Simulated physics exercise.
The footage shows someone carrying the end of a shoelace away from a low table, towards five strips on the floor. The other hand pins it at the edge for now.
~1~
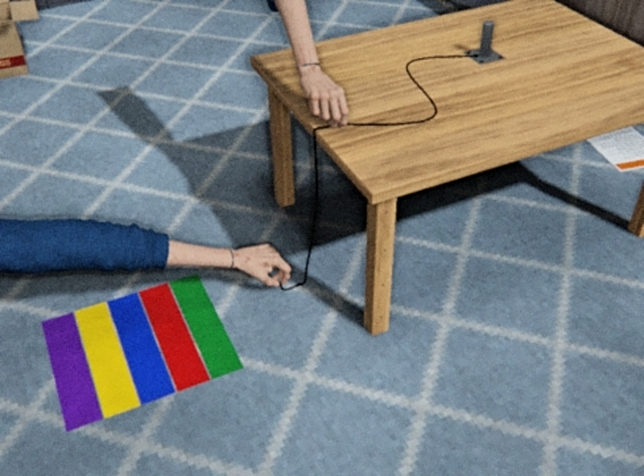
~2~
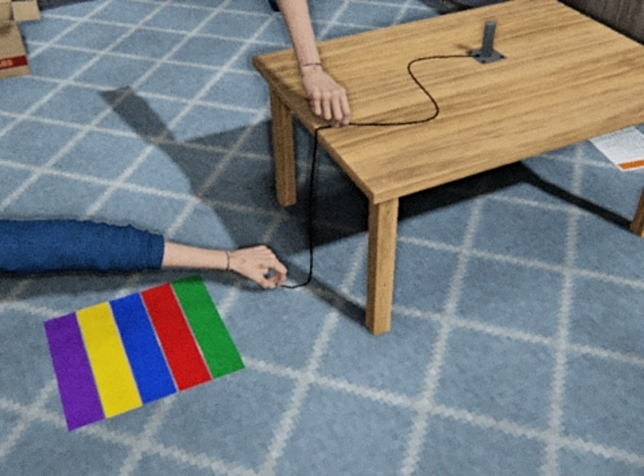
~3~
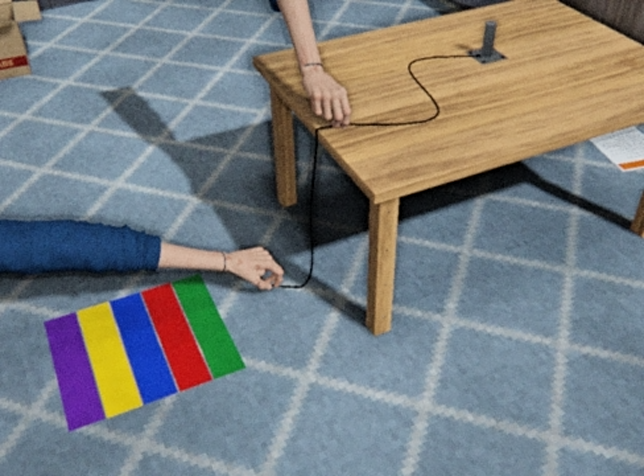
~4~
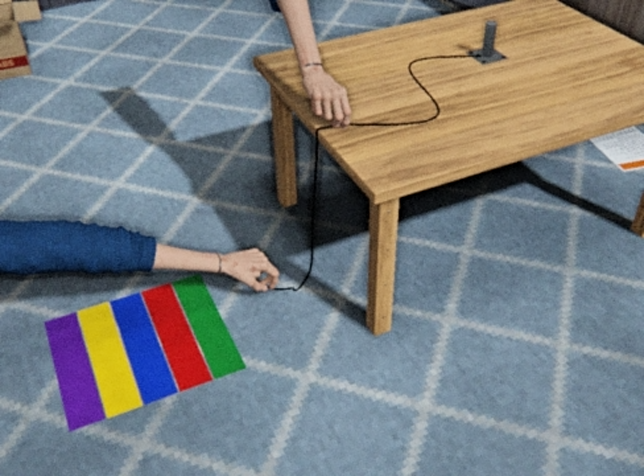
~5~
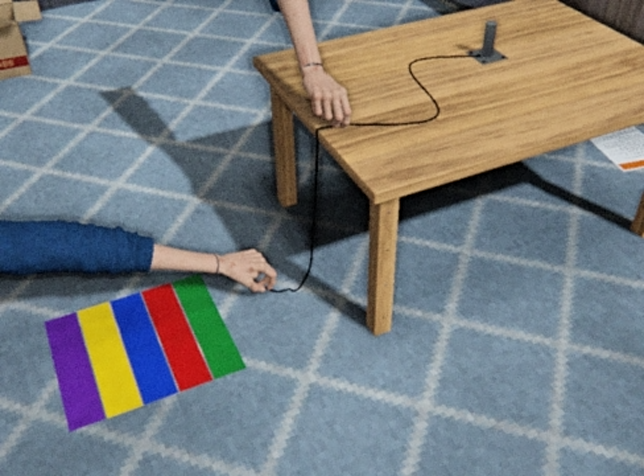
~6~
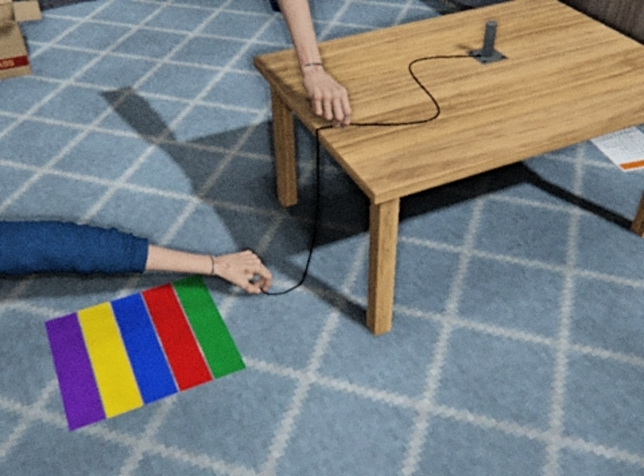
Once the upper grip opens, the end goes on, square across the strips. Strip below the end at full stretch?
Purple.
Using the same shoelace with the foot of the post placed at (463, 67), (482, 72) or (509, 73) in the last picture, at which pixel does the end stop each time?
Close to (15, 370), (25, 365) and (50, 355) in that order.
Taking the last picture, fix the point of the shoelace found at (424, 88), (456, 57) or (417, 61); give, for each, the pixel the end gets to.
Pixel spots, one per try: About (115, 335), (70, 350), (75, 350).
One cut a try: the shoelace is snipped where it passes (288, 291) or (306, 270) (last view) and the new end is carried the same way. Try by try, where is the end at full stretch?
The pixels are close to (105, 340) for the first and (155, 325) for the second.
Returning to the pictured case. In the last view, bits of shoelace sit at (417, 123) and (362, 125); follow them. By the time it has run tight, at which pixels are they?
Final positions are (315, 119) and (274, 155), in that order.
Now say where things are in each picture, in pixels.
End (280, 282); green (219, 355); red (186, 366); blue (151, 378); yellow (116, 391); purple (79, 404), in the first frame.
End (276, 284); shoelace through (441, 57) (418, 83) (420, 122) (332, 126) (311, 194) (311, 262), in the second frame.
End (273, 285), in the third frame.
End (268, 287); shoelace through (442, 57) (419, 83) (421, 122) (333, 126) (314, 194) (312, 263), in the fourth frame.
End (266, 287), in the fifth frame.
End (261, 289); shoelace through (443, 57) (419, 83) (422, 122) (333, 126) (318, 193) (308, 263), in the sixth frame.
Soon after, end near (140, 328); over blue.
Then, end near (92, 344); over yellow.
At full stretch, end near (62, 354); over purple. The purple one.
